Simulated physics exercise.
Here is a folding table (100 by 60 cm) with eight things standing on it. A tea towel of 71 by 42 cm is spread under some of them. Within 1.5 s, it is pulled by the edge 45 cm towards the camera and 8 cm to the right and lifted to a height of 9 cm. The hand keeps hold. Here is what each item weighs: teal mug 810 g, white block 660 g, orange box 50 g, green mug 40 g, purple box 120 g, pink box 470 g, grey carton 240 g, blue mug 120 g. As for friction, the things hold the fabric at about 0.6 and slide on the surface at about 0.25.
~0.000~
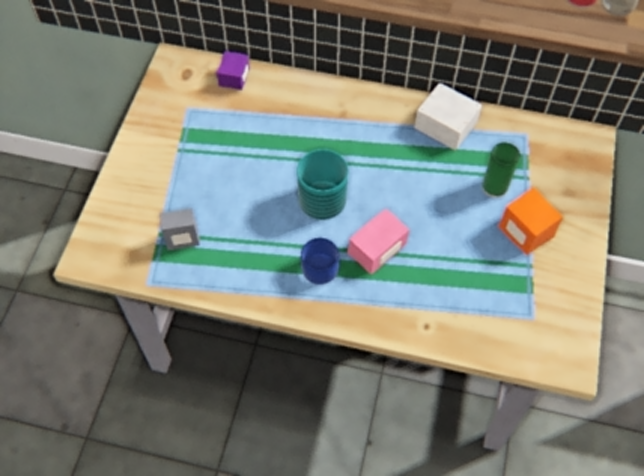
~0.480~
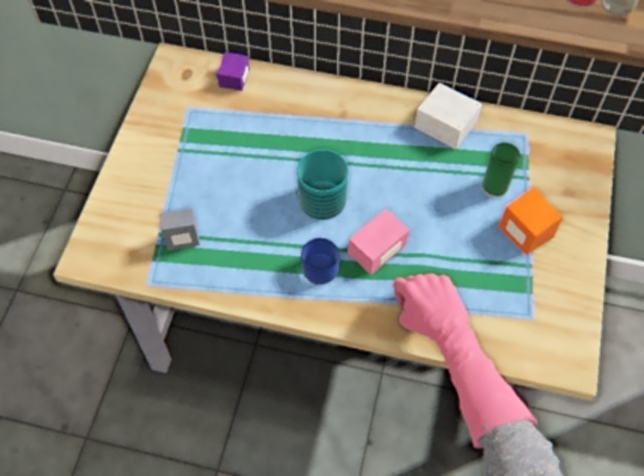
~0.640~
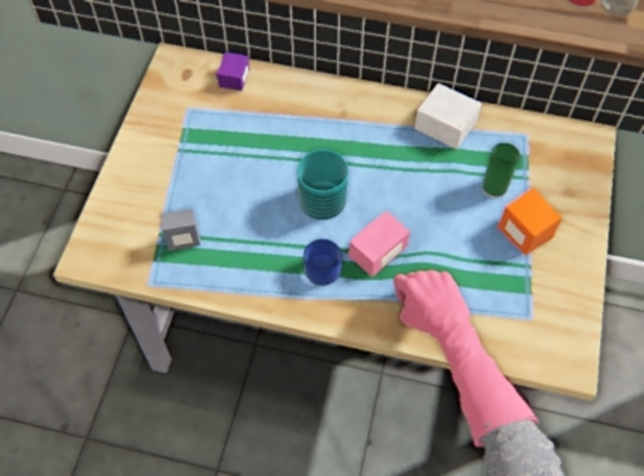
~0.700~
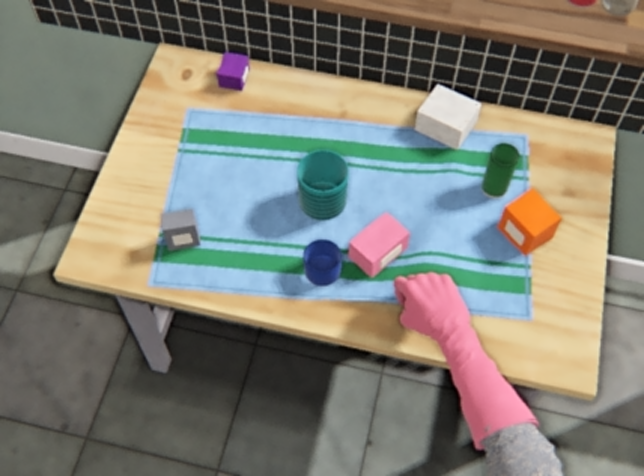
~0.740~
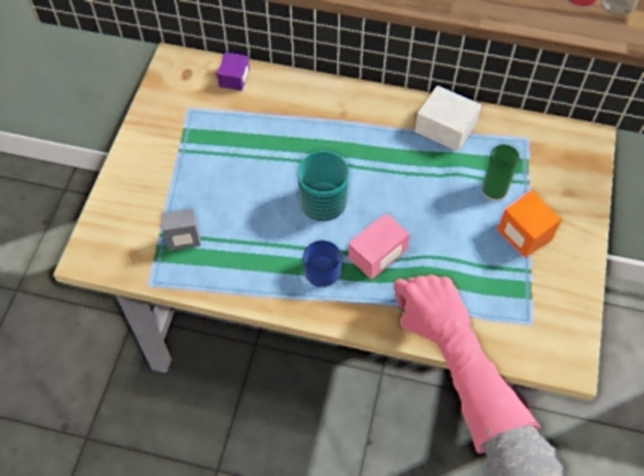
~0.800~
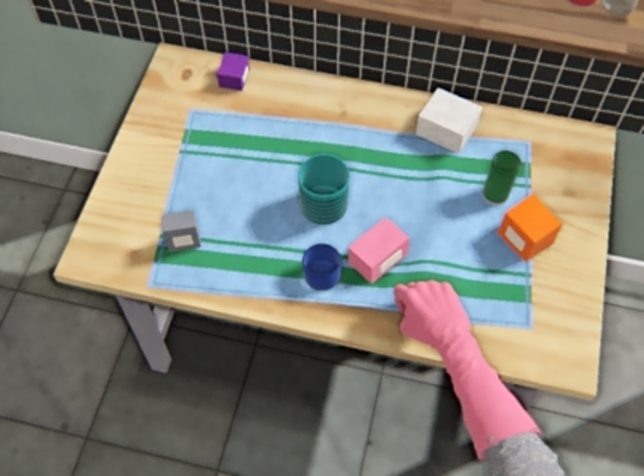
A light wooden folding table stands on a grey tiled floor beside a black-tiled wall, seen from above by a still camera. A blue towel with green stripes lies under or beside a teal mug, blue mug, pink box, grey carton, green mug, orange box and white block, with a purple box at the back left. A pink-gloved hand reaches in, grips the front edge and pulls slightly, the towel and things on it barely shifting forward.
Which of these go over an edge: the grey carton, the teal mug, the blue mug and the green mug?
My prediction: Grey carton: Off. Teal mug: Off. Blue mug: Off. Green mug: Off.
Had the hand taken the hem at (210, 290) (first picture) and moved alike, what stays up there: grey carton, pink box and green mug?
If so, grey carton comes off, pink box comes off and green mug comes off.
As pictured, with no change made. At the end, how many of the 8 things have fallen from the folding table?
Counted result: 6.
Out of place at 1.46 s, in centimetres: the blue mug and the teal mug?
Blue mug 25 cm, teal mug 30 cm.
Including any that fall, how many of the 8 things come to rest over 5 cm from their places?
So we're at 6.
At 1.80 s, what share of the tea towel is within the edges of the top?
I'd say close to 0 per cent of it.
By 1.1 s, 90 % of the tea towel is still over the top; green mug 13 cm off its start, teal mug 12 cm off its start, blue mug 11 cm off its start.
By 1.5 s, 60 % of the tea towel is still over the top; green mug 31 cm off its start, teal mug 28 cm off its start, blue mug 23 cm off its start.
By 1.8 s, 0 % of the tea towel is still over the top; green mug over the edge, teal mug over the edge, blue mug over the edge.
By 2.1 s, 0 % of the tea towel is still over the top; green mug over the edge, teal mug over the edge, blue mug over the edge.
By 3.7 s, 0 % of the tea towel is still over the top; green mug over the edge, teal mug over the edge, blue mug over the edge, grey carton over the edge.
